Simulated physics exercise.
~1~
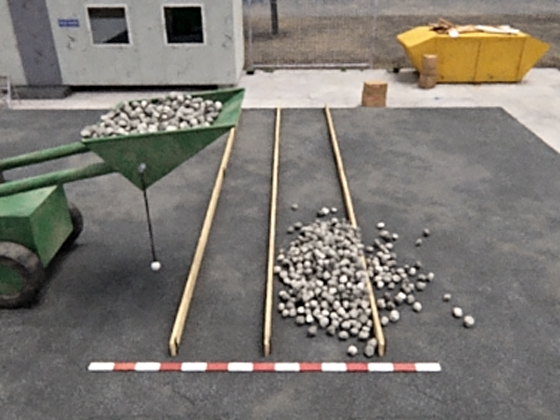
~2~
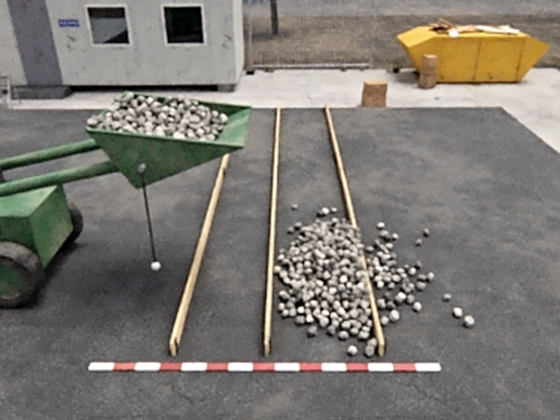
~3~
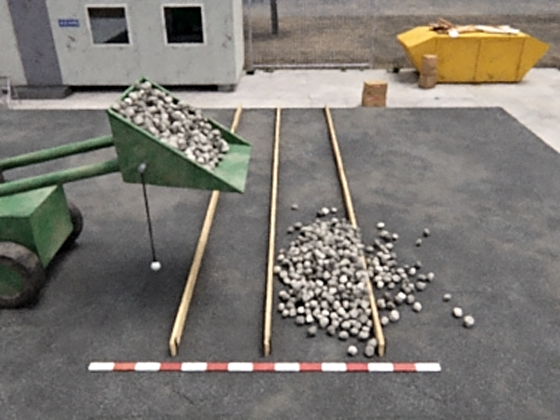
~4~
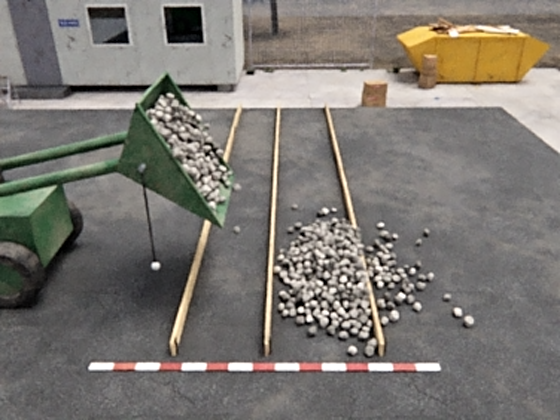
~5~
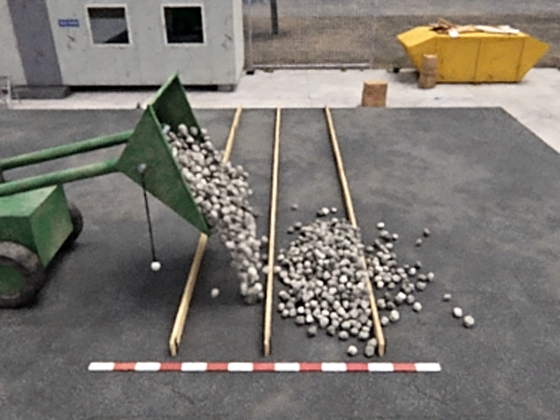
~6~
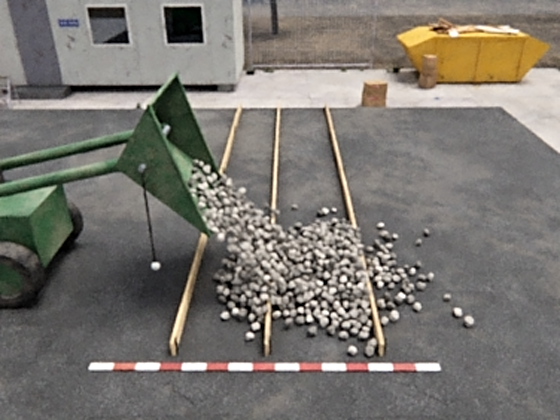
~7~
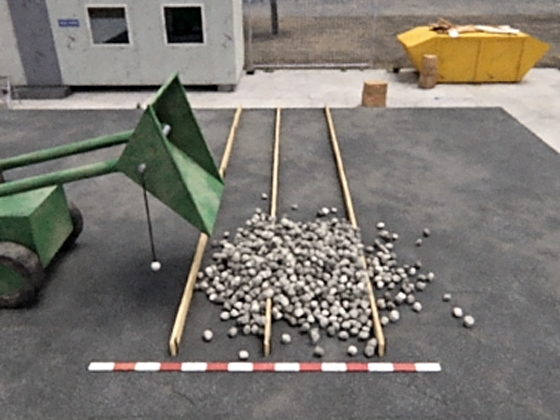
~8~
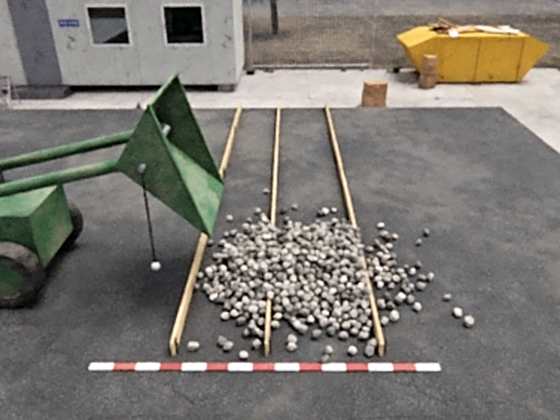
A green loader bucket heaped with grey stones juts in from the left over a dark paved yard, seen from a raised, still viewpoint. Three wooden boards run away across the ground, an earlier pile of stones lies loose around the right-hand one, and a red and white striped staff lies in front. Behind stand a pale cabin and a yellow skip. The bucket tips steadily down to the right, and the stones slide out, pour over the left bay and spread into the old pile. The emptied bucket stays tilted beside one broad, merged heap.
